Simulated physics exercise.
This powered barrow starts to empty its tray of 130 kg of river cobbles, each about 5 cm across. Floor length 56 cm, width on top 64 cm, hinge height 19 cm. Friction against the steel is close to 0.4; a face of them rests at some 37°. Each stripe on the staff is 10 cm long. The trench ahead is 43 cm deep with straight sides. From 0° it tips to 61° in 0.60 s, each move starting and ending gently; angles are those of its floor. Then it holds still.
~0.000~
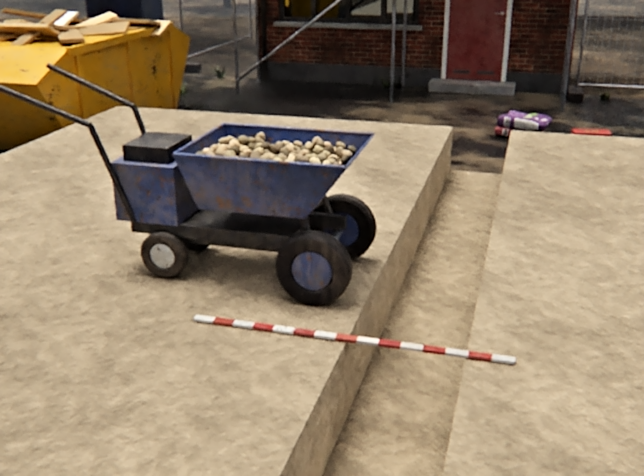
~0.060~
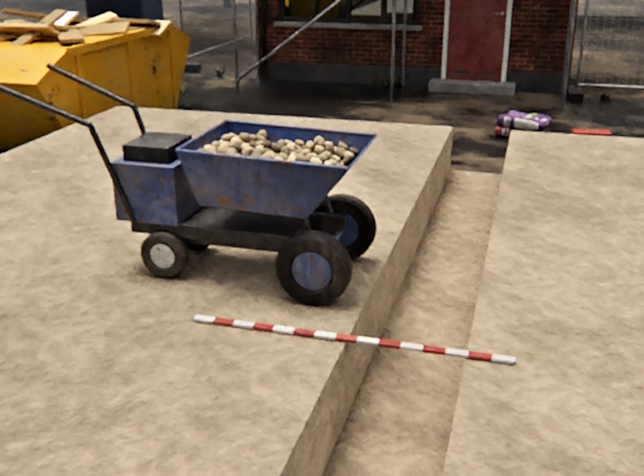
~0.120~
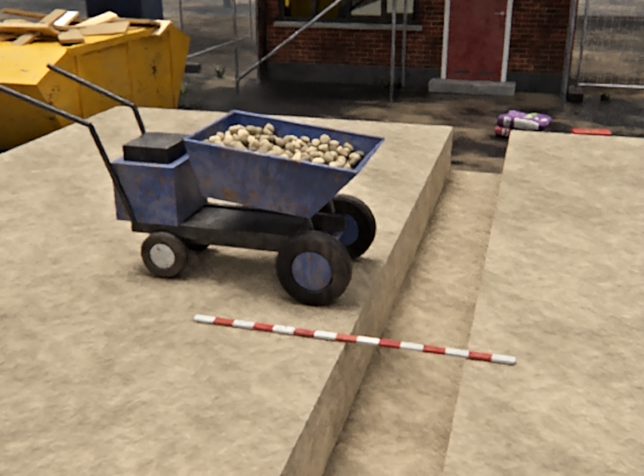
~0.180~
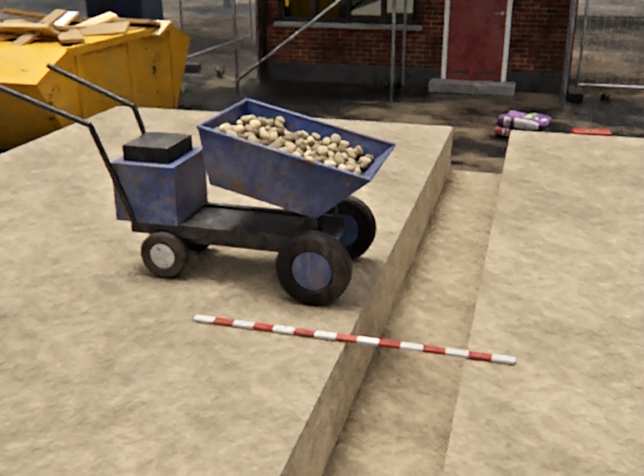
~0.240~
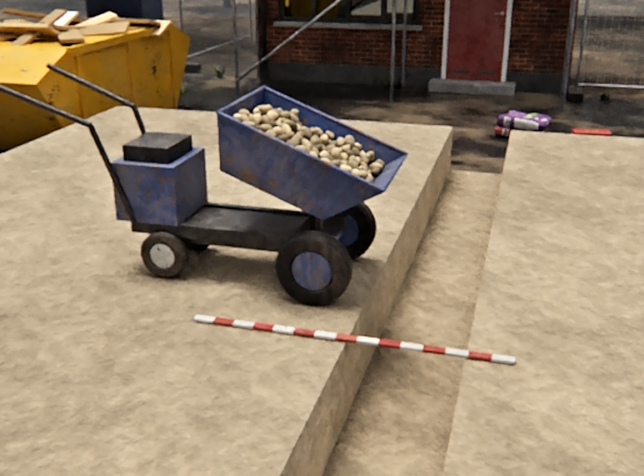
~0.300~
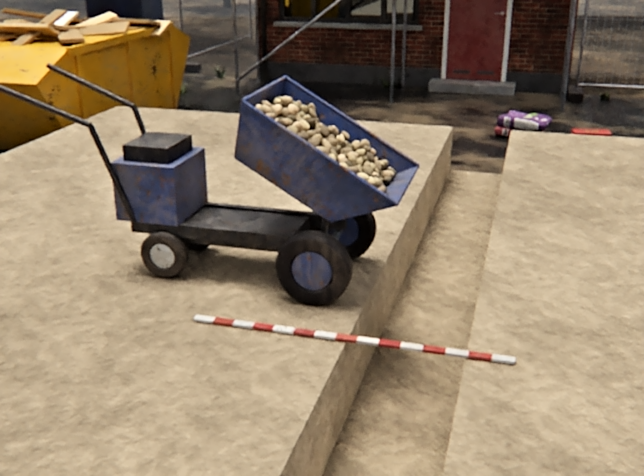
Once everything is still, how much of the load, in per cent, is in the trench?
Roughly 38 per cent ends in the trench.
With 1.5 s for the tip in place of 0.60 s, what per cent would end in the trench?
In that case some 60 per cent.
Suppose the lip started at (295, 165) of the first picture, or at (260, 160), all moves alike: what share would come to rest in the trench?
First some 75, then 80 per cent.
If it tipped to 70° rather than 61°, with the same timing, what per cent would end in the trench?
Then about 45 per cent.
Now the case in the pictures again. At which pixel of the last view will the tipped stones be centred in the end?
Near (492, 295).
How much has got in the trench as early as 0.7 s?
Some 10 per cent.
After 0.4 s the floor is at 51°; 100 % in the tray; the foremost stones are at (408, 214).
After 0.7 s the floor is at 61°; 86 % in the tray, 12 % in the trench, 2 % past the trench; the foremost stones are at (483, 281).
After 1.0 s the floor is at 61°; 39 % in the tray, 18 % in the trench, 43 % past the trench; the foremost stones are at (630, 329).
After 3.0 s the floor is at 61°; 18 % in the tray, 38 % in the trench, 44 % past the trench; the foremost stones are past the picture's edge.
